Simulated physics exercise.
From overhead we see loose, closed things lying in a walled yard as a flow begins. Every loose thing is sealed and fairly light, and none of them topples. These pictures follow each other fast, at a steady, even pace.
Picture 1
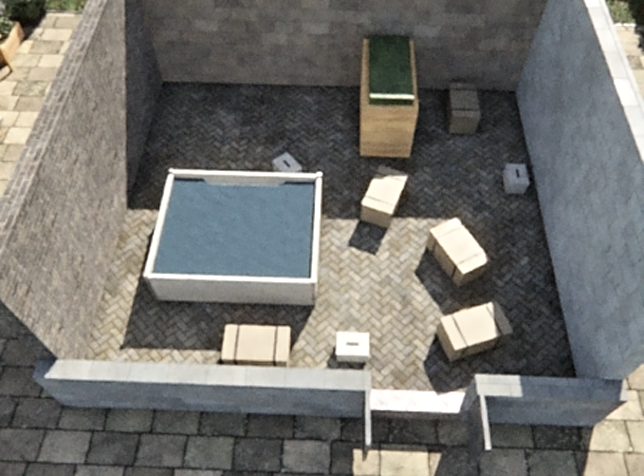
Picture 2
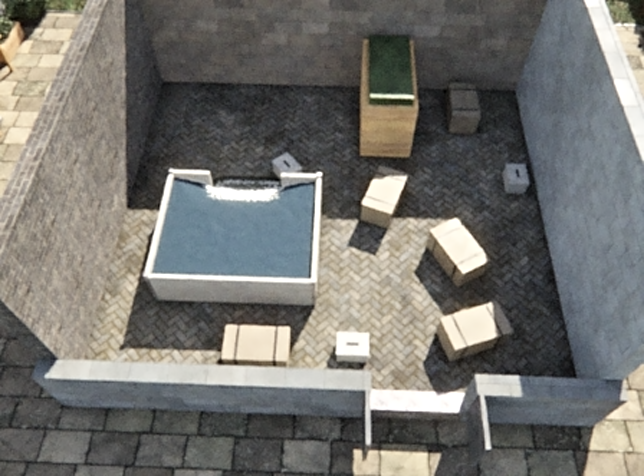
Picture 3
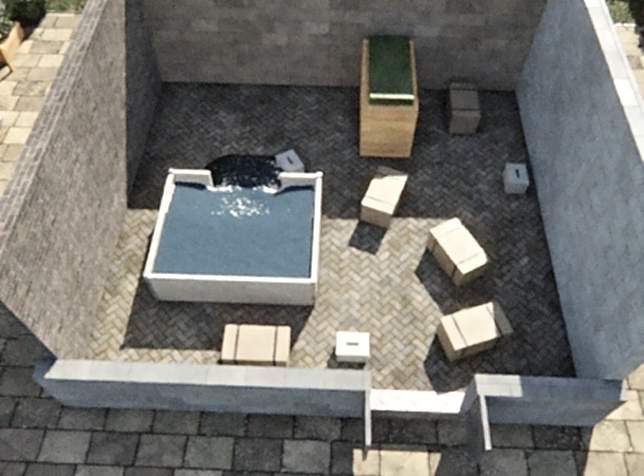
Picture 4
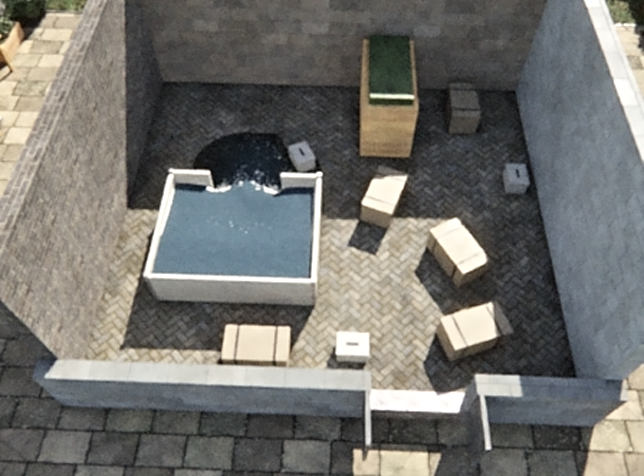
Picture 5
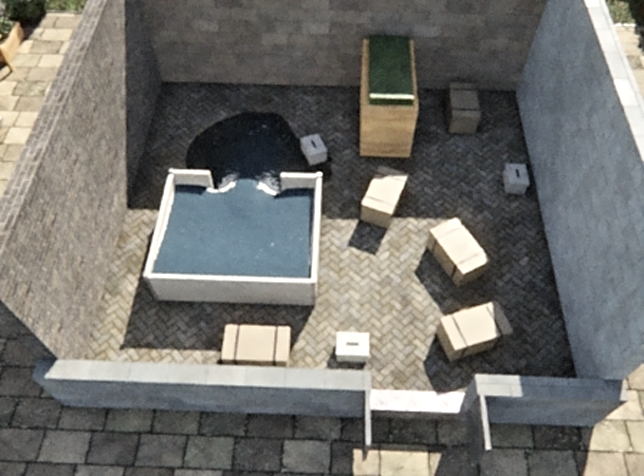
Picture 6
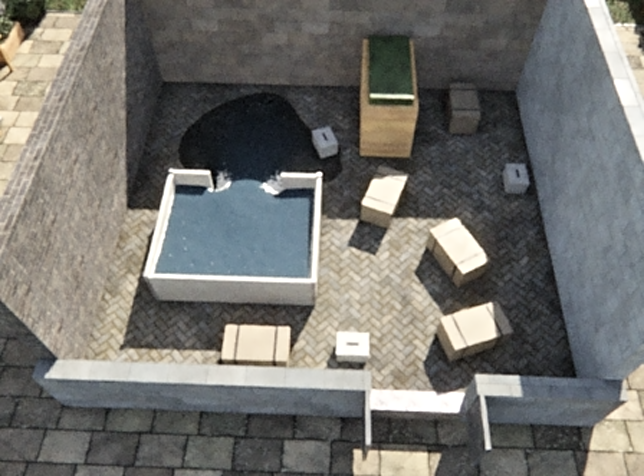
A stone-walled yard with a herringbone brick floor is seen from high above by a still camera. A white-sided pool of blue water sits at left, with tan boxes and small white boxes scattered around and a tall wooden block topped in green at the back. A gap opens in the pool's rear wall, dark water spreads behind it, and the nearest white box slides a short way right while everything else stays put.
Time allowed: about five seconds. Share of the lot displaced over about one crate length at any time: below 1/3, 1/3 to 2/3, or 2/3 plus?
The part that gets shoved well aside falls short of a third.
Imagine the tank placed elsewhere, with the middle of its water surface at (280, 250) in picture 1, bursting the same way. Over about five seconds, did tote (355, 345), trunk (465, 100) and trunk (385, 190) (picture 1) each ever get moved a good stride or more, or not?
First never got that far, then never got that far, then never got that far.
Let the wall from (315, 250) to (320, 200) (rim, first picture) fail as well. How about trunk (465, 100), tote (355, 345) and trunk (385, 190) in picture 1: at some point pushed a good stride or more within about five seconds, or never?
First stays short of it, second stays short of it, third covers that distance.
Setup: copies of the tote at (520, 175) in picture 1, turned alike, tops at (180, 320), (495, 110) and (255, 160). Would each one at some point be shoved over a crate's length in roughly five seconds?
Results - 1: Doesn't go far; 2: Doesn't go far; 3: Ends up far away.
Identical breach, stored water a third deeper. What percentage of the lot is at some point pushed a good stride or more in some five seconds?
Near 10 per cent of the loose things.
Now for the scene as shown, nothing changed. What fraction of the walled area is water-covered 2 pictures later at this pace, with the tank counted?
Estimate: Close to 30 in a hundred.
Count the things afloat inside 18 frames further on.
So that is 1.
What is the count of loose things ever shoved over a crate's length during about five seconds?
The total is 1.
A moment on, 1 of 8 are well off their spots; 0 afloat.
Next, 1 of 8 are well off their spots; 1 afloat.
Later, 1 of 8 are well off their spots; 1 afloat.
In the end, 1 of 8 are well off their spots, and 1 have been at some point; 0 afloat.
